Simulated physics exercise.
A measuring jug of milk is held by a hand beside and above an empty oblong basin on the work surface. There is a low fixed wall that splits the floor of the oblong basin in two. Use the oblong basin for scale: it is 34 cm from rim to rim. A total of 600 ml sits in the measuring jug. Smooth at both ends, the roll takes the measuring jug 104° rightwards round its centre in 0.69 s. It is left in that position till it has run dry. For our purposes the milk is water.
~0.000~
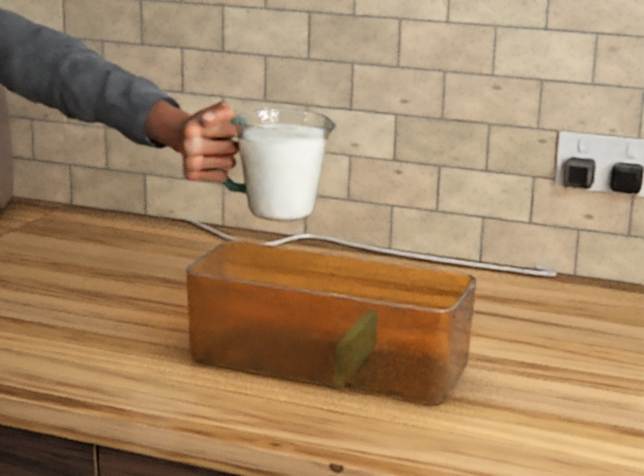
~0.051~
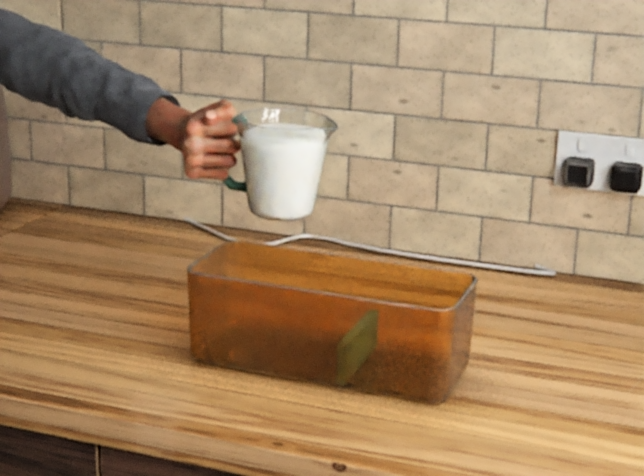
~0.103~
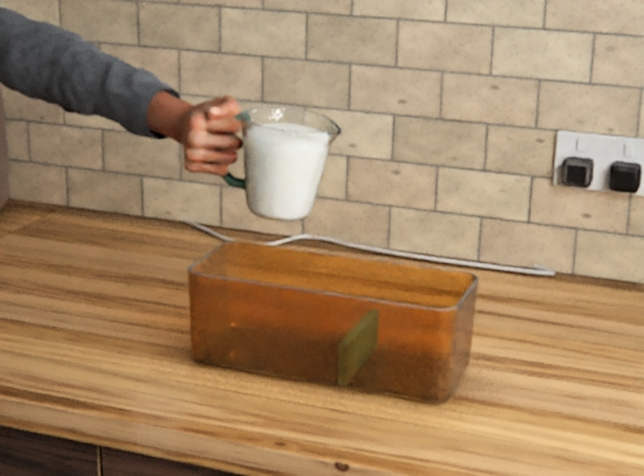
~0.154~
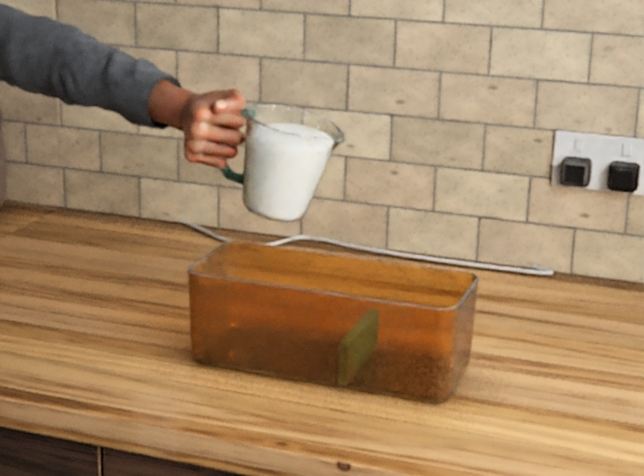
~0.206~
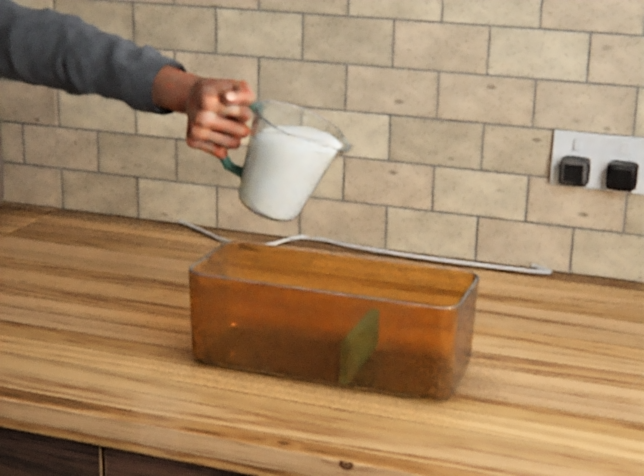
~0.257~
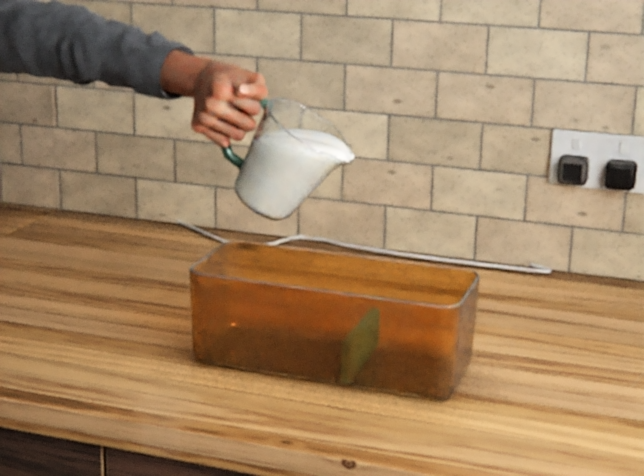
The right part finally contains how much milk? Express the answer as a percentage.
About 89 in every hundred parts.
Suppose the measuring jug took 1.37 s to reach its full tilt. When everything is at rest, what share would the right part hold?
Roughly 90 %.
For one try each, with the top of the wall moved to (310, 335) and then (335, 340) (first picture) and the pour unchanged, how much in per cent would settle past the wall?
I'd put it at about 90 per cent for the first and about 90 per cent for the second.
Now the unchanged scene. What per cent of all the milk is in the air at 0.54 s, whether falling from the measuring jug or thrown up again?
Some 26 per cent.
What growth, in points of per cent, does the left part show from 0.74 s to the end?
It comes to some 3 per cent.
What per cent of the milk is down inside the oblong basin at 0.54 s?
I'd estimate some 24 percent of the liquid.
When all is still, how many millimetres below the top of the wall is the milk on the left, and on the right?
It's around 50 mm on the left side and around 18 mm on the right side.
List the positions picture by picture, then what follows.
It leans 0°; its right rim is at (335, 126); the milk meets the walls at (246, 129) and (325, 137); the oblong basin's rim runs from (206, 256) to (465, 295); the wall's top is at (358, 328), in the first frame.
It leans 1°; its right rim is at (337, 127); the milk meets the walls at (247, 128) and (326, 138), in the second frame.
It leans 6°; its right rim is at (340, 132); the milk meets the walls at (250, 127) and (329, 140), in the third frame.
It leans 12°; its right rim is at (344, 139); the milk meets the walls at (254, 127) and (334, 142), in the fourth frame.
It leans 21°; its right rim is at (349, 149); the milk meets the walls at (257, 132) and (340, 144), in the fifth frame.
It leans 32°; its right rim is at (352, 161); the milk meets the walls at (258, 140) and (352, 154); 1 per cent is over the edge, in the sixth frame.
By 0.54 s the tilt is 92° and 51 per cent is still to pour, 0 is left of the wall and 23 right of it.
By 0.74 s the tilt is 104° and 9 per cent is still to pour, 7 is left of the wall and 72 right of it.
By 0.96 s the tilt is 104° and 0 per cent is still to pour, 9 is left of the wall and 89 right of it.
By 1.19 s the tilt is 104° and 0 per cent is still to pour, 10 is left of the wall and 89 right of it.
At rest 10 per cent lies left of the wall, 89 right of it and 1 outside.
